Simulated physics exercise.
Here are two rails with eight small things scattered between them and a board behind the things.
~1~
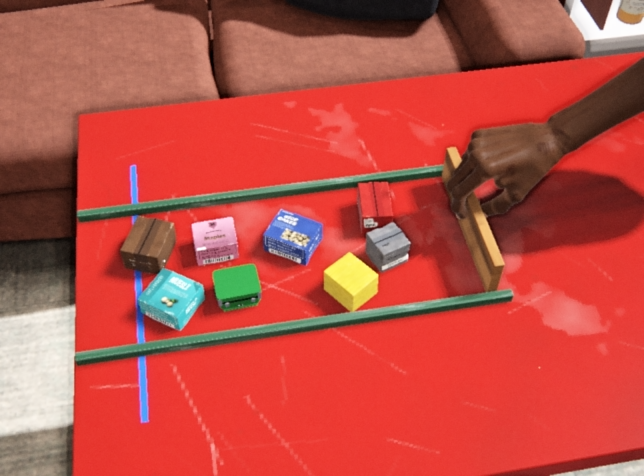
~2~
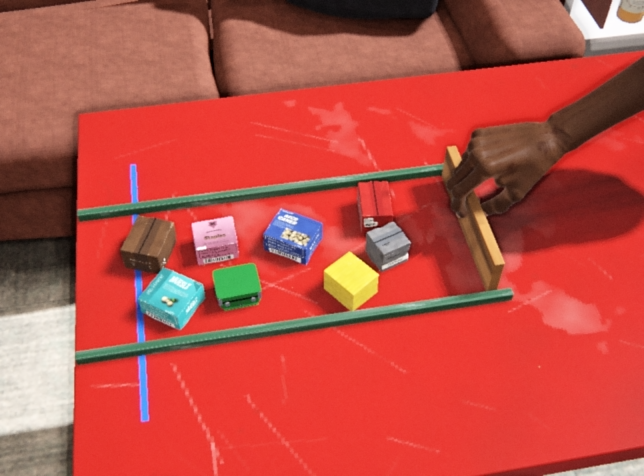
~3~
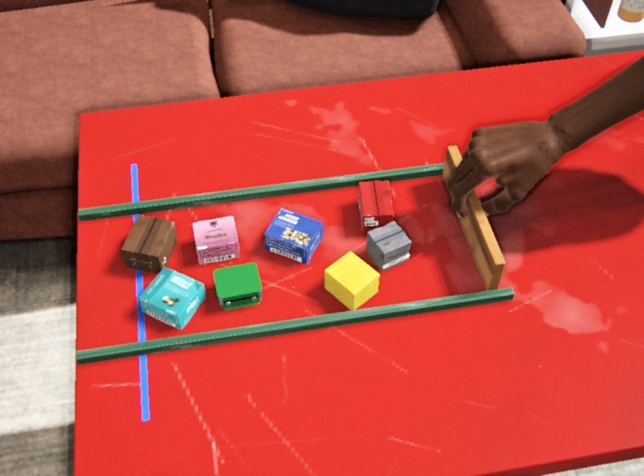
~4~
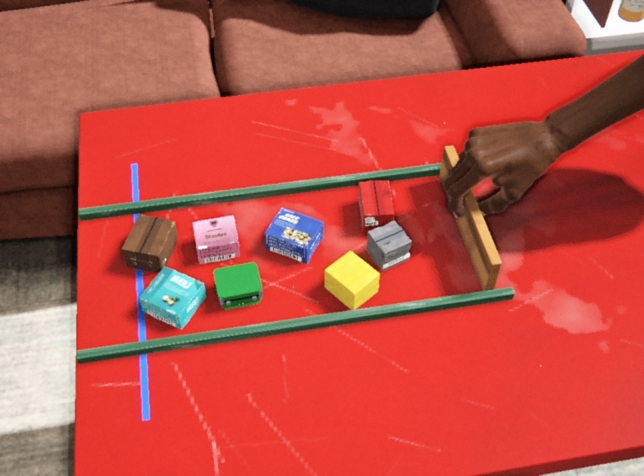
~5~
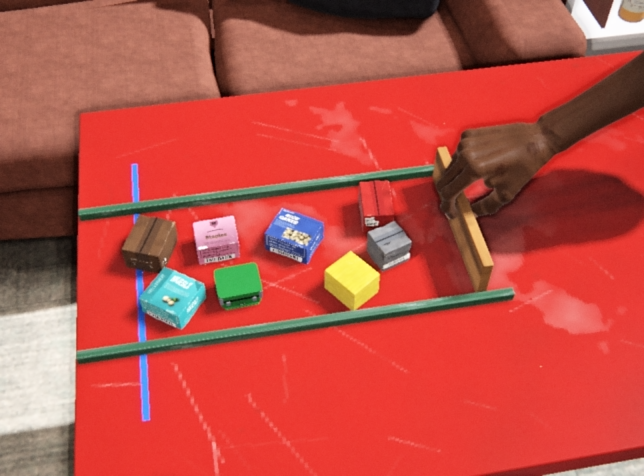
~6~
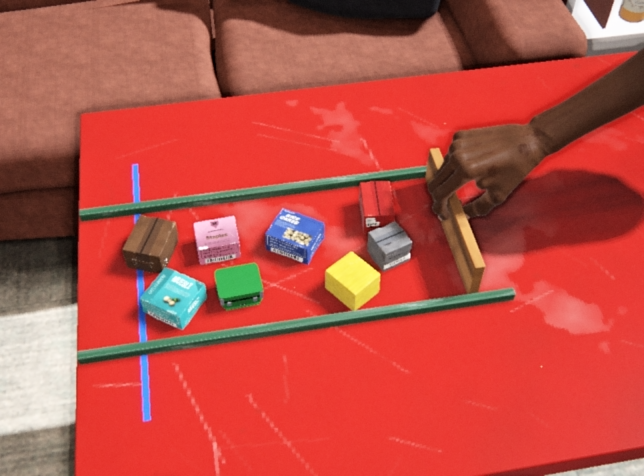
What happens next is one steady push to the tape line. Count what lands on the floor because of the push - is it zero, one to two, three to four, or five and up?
The count is three to four.
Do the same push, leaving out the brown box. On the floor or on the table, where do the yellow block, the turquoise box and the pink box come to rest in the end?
Yellow block safe, turquoise box gone, pink box gone.
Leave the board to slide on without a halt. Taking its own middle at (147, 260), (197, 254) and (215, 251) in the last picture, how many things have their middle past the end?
3, 1 and 1.
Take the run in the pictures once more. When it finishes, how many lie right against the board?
At rest, 3 are in contact.
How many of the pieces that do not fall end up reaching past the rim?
The count would be 2.
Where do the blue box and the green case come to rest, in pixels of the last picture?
(80, 275), and the other (81, 308).
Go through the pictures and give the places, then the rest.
In the first picture, brown box (150, 245); turquoise box (172, 299); pink box (215, 241); board (471, 218); tape (138, 278).
In the second picture, turquoise box (172, 298); blue box (293, 236).
In the third picture, pink box (216, 240); red box (375, 207).
In the fourth picture, brown box (151, 244); yellow block (352, 281).
In the fifth picture, turquoise box (173, 298); grey box (389, 246).
In the sixth picture, brown box (152, 244); turquoise box (174, 298); pink box (217, 240); board (453, 219); tape (140, 277).
A little later, none off yet; brown box at rest near (152, 244); turquoise box at rest near (174, 298); pink box at rest near (217, 240).
Next, none off yet; brown box shifted about its own width near (93, 253); turquoise box shifted about its own width near (130, 307); pink box shifted well along near (134, 252).
When it is over, the number that fall off is three or four; down, pink box, turquoise box and brown box.
